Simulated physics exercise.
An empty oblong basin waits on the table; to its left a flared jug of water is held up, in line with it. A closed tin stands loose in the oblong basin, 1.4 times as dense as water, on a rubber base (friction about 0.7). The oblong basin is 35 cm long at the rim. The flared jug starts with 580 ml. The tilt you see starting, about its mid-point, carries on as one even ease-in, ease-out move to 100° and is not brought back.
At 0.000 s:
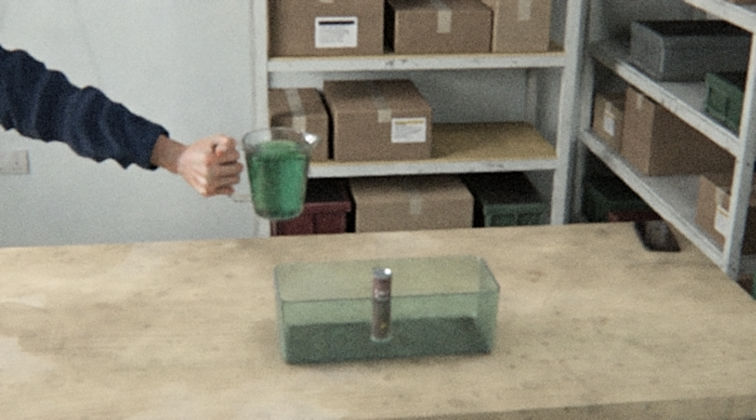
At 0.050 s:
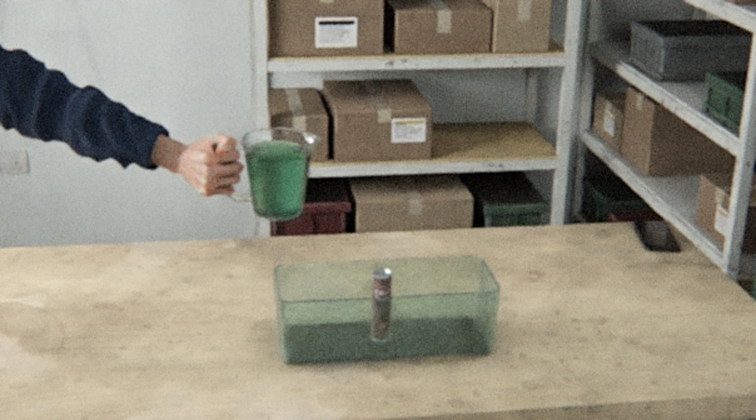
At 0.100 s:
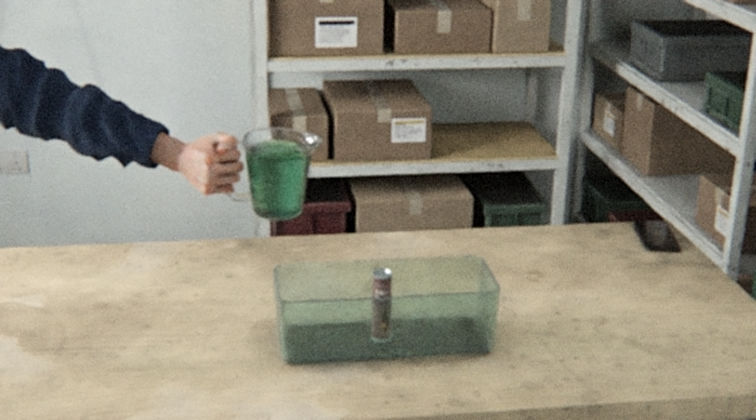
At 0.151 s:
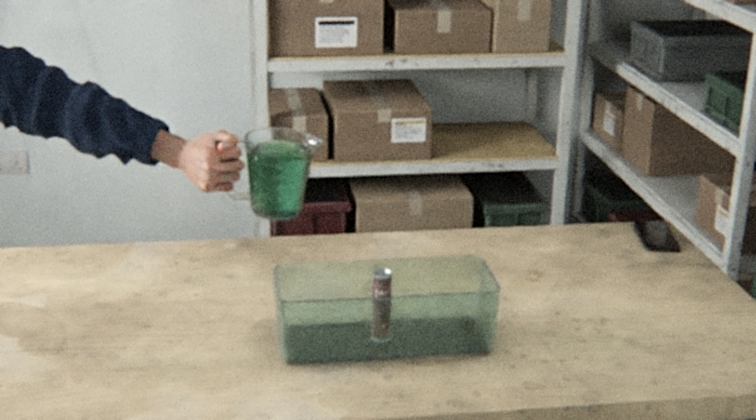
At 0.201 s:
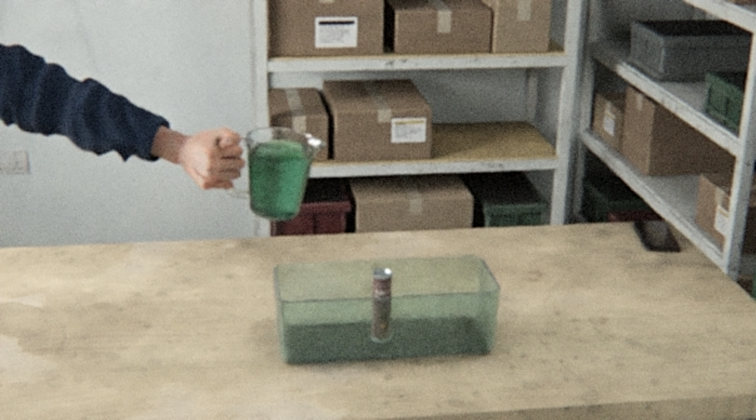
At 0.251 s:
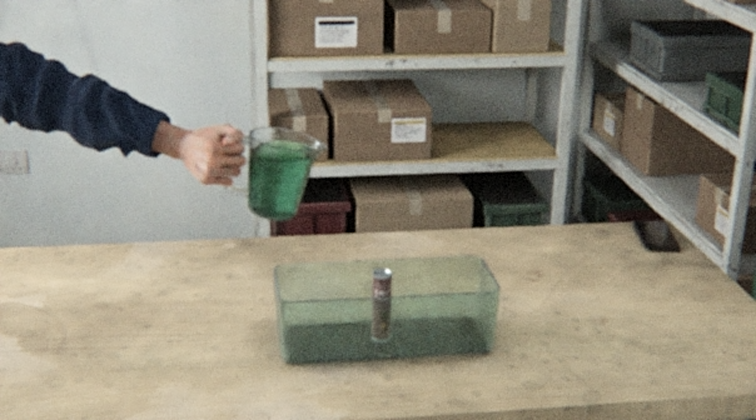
A hand in a dark blue sleeve, reaching in from the left, holds up a clear flared jug of green liquid, keeping it nearly still at first. Below and to the right, a small closed tin stands in a greenish see-through oblong basin on a pale wooden table, seen from slightly above, before shelves of cardboard boxes. The jug then leans slowly and slightly rightward, while the basin, tin and camera stay still.
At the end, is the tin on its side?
The tin topples.
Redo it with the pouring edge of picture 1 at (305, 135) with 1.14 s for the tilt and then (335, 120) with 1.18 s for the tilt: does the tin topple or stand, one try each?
First it remains upright; then it remains upright.
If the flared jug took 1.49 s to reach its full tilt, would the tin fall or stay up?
Then it falls.
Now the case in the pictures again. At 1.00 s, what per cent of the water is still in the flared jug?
About 28 per cent.
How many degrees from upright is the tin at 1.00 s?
About 0°.
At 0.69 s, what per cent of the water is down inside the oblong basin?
Some 3 per cent.
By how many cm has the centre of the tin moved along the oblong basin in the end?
Some 8.0 cm.
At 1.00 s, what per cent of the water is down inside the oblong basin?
About 46 per cent.
Then, 0.69 s in, the tilt is 61° and 80 per cent is still to pour; the tin stands where it began.
Then, 1.00 s in, the tilt is 94° and 29 per cent is still to pour; the tin stands where it began.
Then, 1.34 s in, the tilt is 100° and 1 per cent is still to pour; the tin leans 60°.
Then, 1.70 s in, the tilt is 100° and 0 per cent is still to pour; the tin lies on its side.
Finally, the tin lies on its side.
